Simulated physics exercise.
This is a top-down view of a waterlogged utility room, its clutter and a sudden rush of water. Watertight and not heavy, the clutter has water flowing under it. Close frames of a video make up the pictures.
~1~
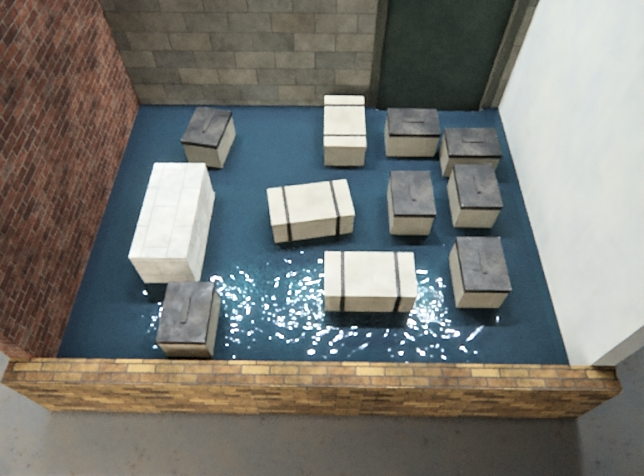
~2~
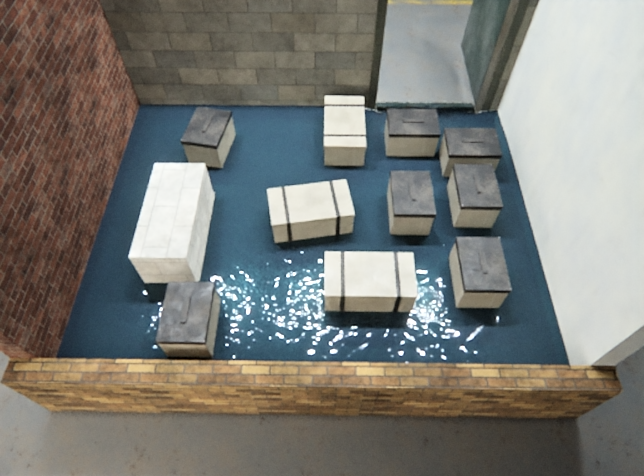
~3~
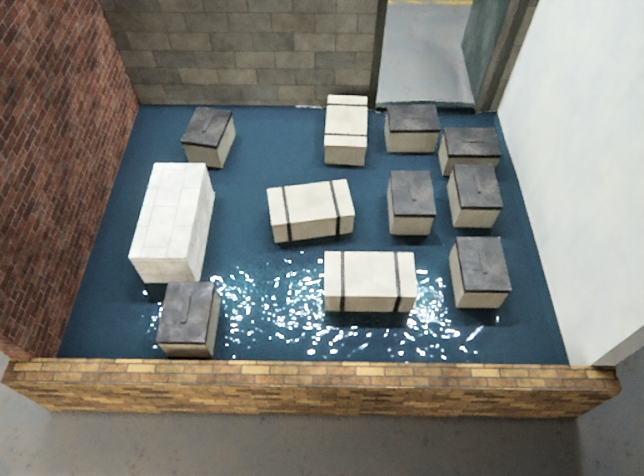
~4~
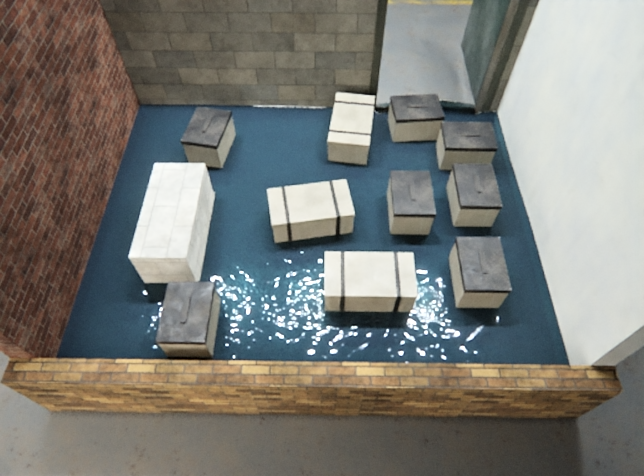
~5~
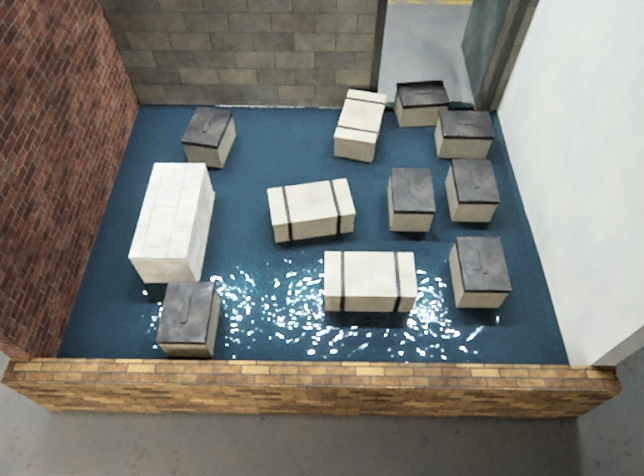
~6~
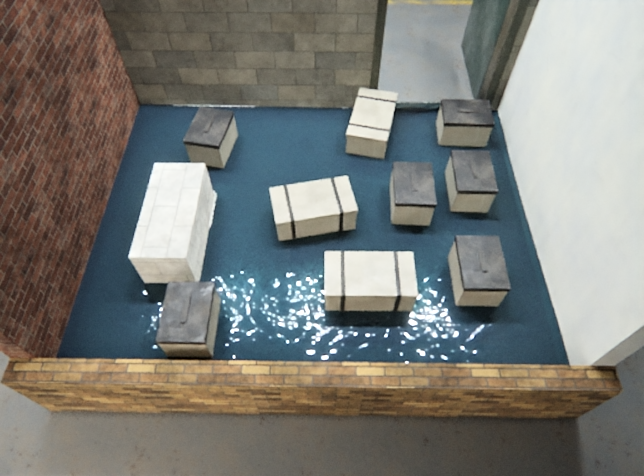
A dark door opens, then floating boxes near the doorway drift and one disappears.
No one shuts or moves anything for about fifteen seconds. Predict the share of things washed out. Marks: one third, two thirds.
Not below two thirds.
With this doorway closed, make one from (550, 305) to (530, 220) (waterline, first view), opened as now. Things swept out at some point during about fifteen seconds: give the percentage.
My figure is 60 %.
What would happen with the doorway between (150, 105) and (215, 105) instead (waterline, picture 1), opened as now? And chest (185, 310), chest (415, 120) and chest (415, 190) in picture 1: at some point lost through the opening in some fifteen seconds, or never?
Taking them one after another, held back, then held back, then held back.
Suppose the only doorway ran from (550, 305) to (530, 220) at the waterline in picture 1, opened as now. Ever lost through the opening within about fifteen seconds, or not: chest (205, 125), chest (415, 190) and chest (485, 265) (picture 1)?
Retained; lost; lost.
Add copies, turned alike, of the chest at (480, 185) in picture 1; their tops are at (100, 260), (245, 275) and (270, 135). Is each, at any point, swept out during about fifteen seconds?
In sequence: Never exits, never exits, exits.
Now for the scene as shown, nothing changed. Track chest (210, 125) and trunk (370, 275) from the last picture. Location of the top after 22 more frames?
Look for them around (317, 106) and (433, 194).
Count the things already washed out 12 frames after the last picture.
Total: 5.
A moment on, 2 of 10 are out; 8 afloat.
Next, 5 of 10 are out; 5 afloat.
Later, 6 of 10 are out; 4 afloat.
In the end, 8 of 10 are out; 2 afloat.
